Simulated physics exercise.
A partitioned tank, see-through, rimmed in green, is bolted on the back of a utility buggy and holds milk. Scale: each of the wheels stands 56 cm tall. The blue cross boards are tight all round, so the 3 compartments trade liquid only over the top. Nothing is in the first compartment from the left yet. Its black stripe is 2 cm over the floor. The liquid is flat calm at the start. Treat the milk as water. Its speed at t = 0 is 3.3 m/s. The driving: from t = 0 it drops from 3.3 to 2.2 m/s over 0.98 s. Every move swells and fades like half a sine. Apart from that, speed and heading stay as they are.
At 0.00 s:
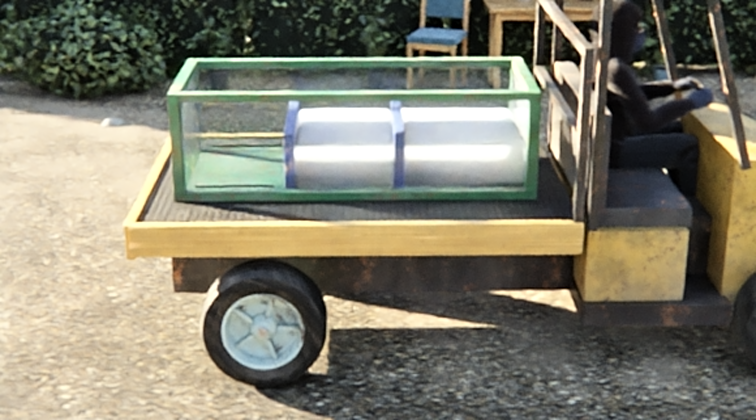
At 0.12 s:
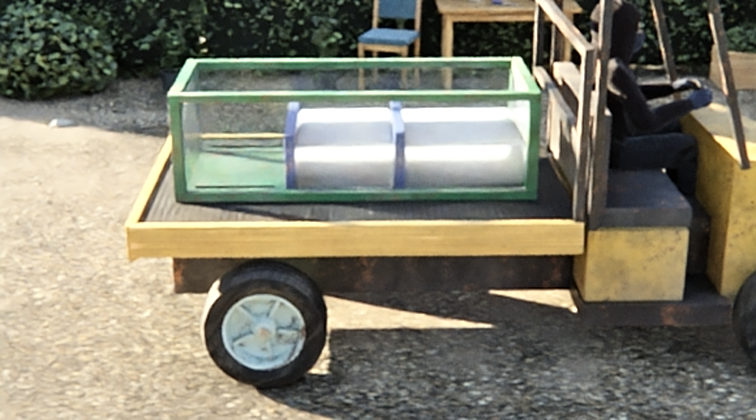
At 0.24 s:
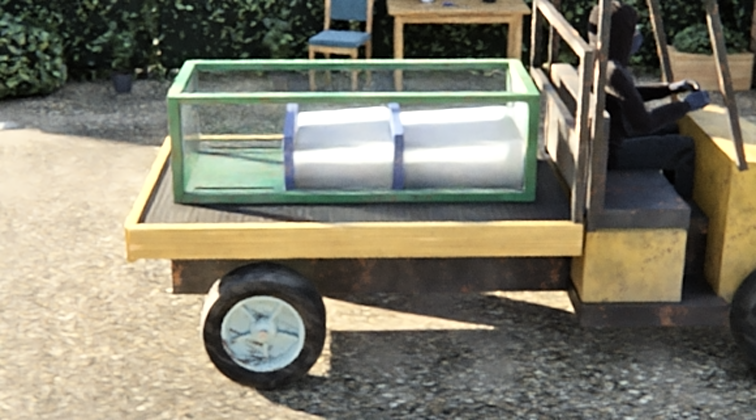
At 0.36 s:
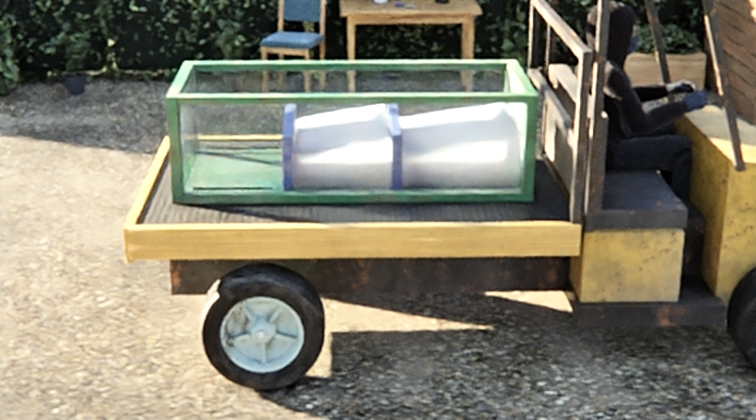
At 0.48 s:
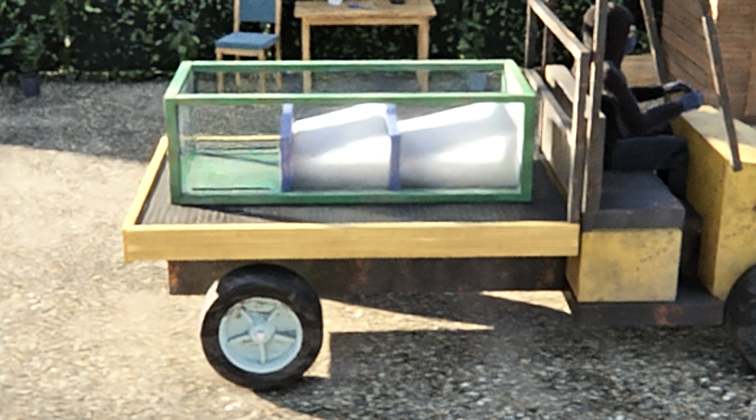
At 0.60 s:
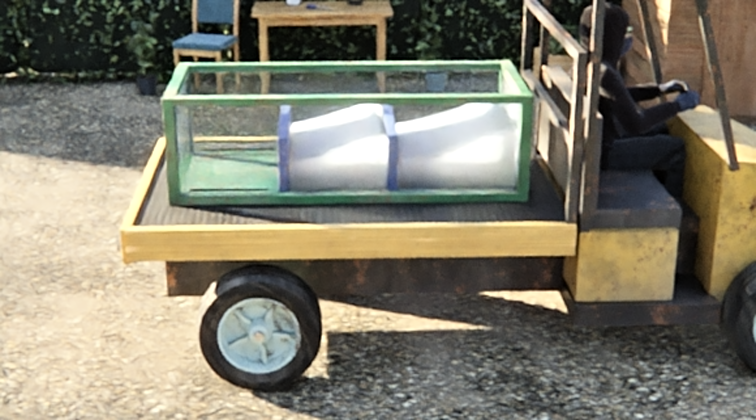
A dark figure drove a yellow flatbed truck to the right past a chair and table, while the milk in the green-rimmed tank went from nearly level to sloping and curving in two compartments.
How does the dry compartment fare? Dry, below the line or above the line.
The empty compartment finishes dry.
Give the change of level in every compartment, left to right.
From the left: 0, 0, 0.
Then, 0.90 s in, the compartments hold 0, 22, 22 cm, left to right.
Then, 1.40 s in, the compartments hold 0, 22, 22 cm, left to right.
Then, 1.90 s in, the compartments hold 0, 22, 22 cm, left to right.
Then, 3.96 s in, the compartments hold 0, 22, 22 cm, left to right.
